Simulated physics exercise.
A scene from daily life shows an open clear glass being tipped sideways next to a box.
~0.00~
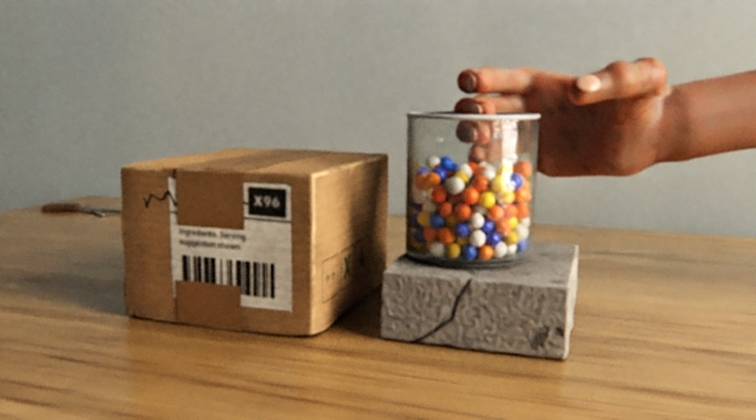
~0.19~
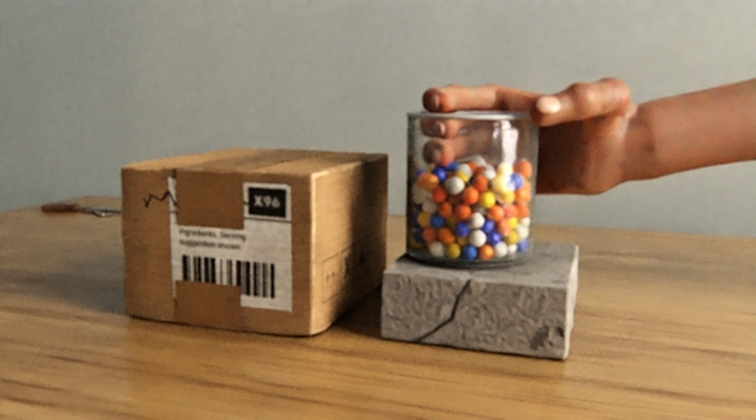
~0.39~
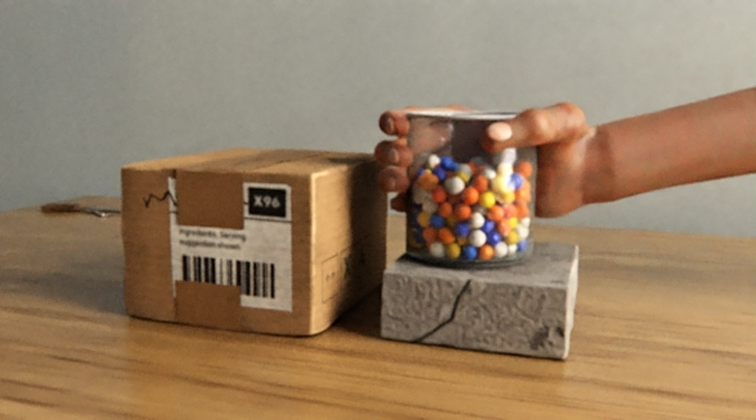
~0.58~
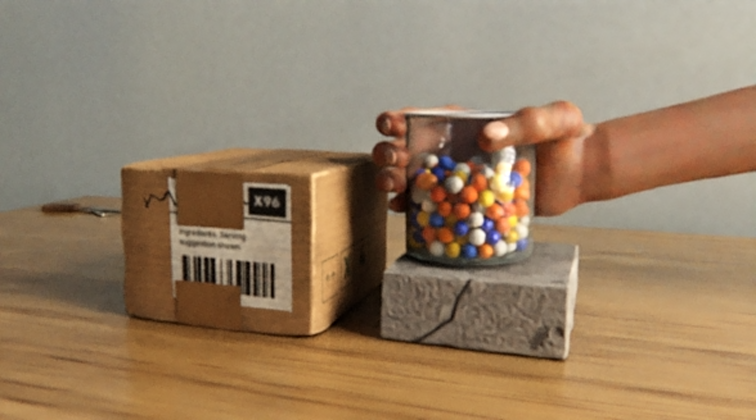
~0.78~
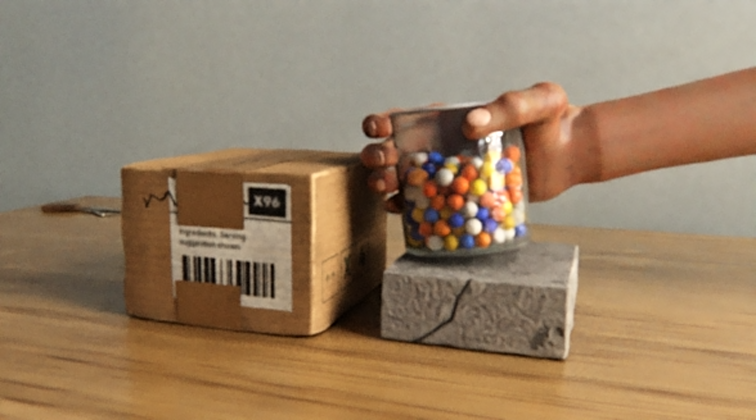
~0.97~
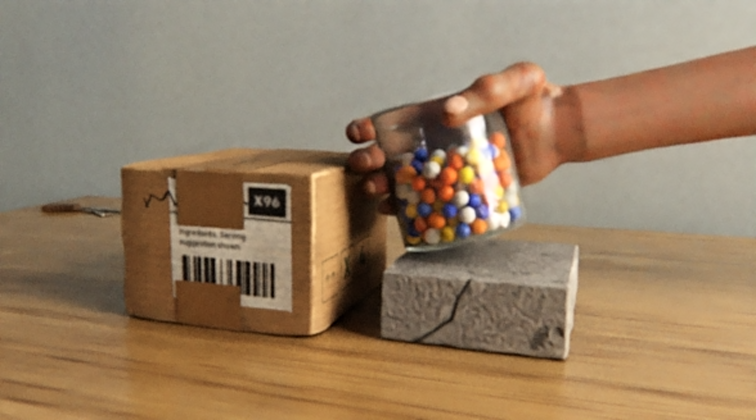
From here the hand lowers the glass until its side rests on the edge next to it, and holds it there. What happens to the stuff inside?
Nothing escapes.
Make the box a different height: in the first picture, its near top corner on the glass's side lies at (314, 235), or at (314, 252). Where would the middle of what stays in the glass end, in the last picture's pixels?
First try: Around (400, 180). Second try: Around (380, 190).
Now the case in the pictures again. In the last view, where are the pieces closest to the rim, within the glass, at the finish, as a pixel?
Near (398, 157).
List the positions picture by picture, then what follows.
Glass near (470, 183), two thirds full of round plastic beads; box near (267, 229), reaching most of the way up the glass, in the first picture.
Glass near (470, 183), upright; rim near (411, 114); top of the contents near (462, 175), in the second picture.
Glass near (470, 183), upright; rim near (411, 114); box near (267, 229), in the third picture.
Glass near (469, 182), upright; rim near (409, 114); top of the contents near (475, 184), in the fourth picture.
Glass near (461, 175), leaning 7°; rim near (394, 115); box near (267, 229), in the fifth picture.
Glass near (449, 167), leaning 16°; rim near (376, 118); box near (267, 229), reaching most of the way up the glass, in the sixth picture.
After 1.12 s, the glass leans 22°; everything is still inside.
After 1.31 s, the glass leans 30°; everything is still inside.
After 1.52 s, the glass rests on the box at 32°; everything is still inside.
In the end (1.9 s), the glass rests on the box at 32°; everything is still inside.
